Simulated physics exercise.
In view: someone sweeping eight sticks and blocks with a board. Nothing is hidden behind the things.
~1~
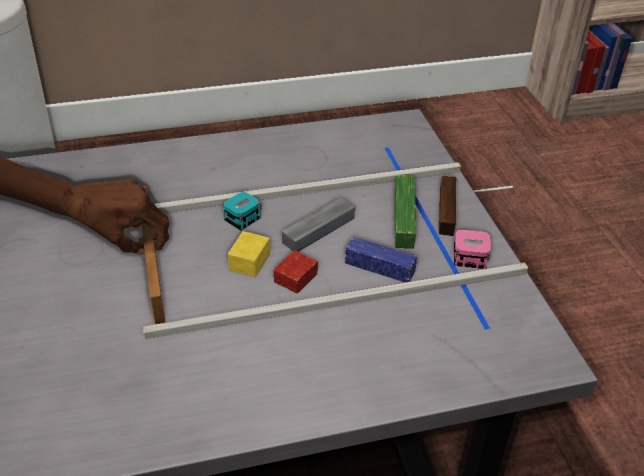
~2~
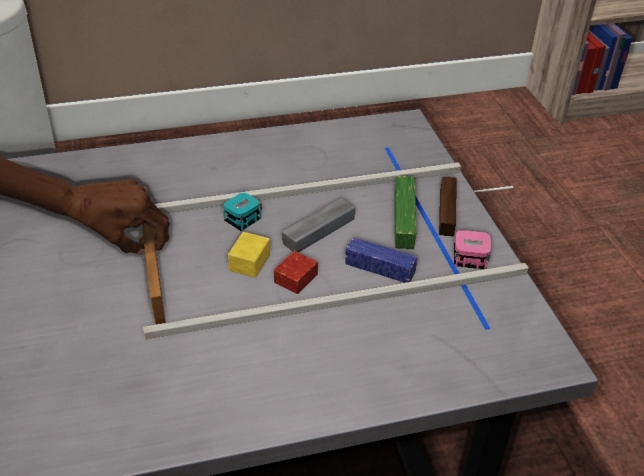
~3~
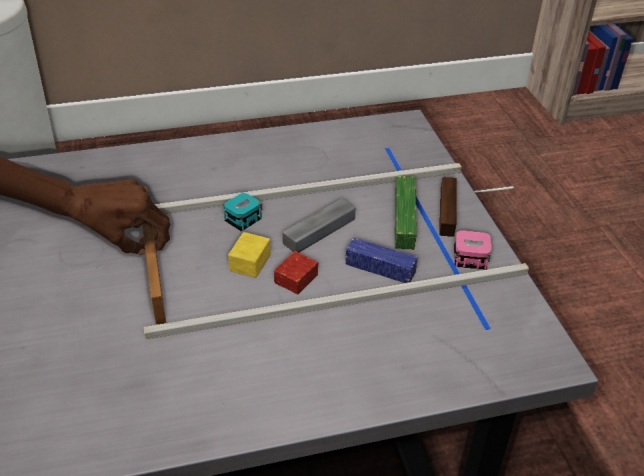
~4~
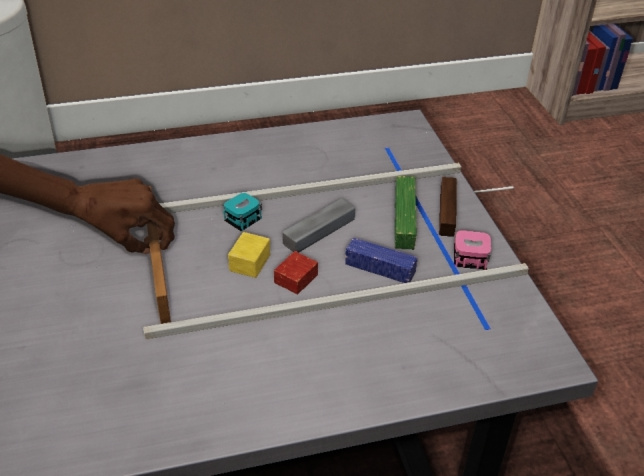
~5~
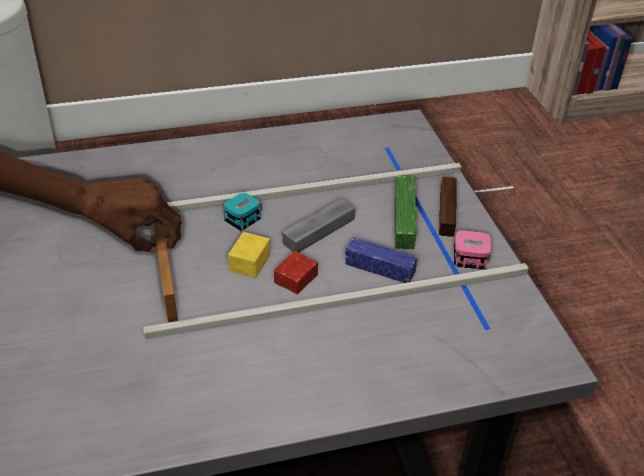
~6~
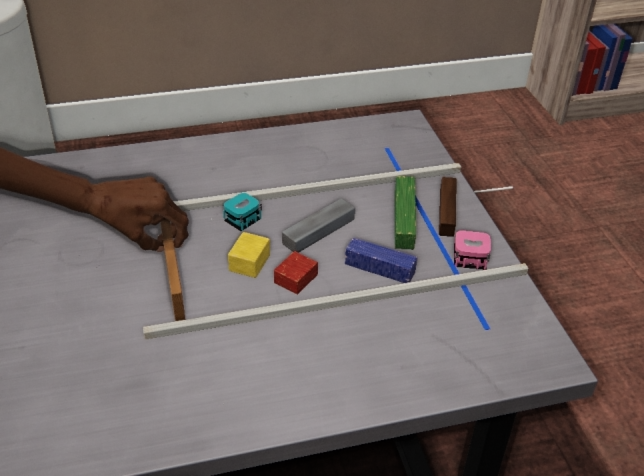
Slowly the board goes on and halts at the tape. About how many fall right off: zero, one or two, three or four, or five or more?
The number that fall off is one or two.
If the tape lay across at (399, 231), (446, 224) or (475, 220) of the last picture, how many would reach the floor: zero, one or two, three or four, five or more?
In that order: Not one; three to four; five or over.
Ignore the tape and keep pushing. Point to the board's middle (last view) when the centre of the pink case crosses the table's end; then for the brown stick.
Near (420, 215) and (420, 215).
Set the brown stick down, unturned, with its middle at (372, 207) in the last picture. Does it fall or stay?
It holds on.
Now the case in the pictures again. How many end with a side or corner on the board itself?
In contact: 3.
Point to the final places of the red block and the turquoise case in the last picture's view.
The red block at (471, 261), the turquoise case at (429, 190).
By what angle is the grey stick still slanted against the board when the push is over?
Some 20 degrees.
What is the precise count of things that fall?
Exactly 2.
A little later, none off yet; brown stick at rest near (448, 206); pink case at rest near (472, 250); green bar at rest near (405, 211).
Next, none off yet; brown stick at rest near (448, 206); pink case at rest near (472, 250); green bar at rest near (409, 211).
When it is over, the number that fall off is one or two; down, pink case and brown stick.
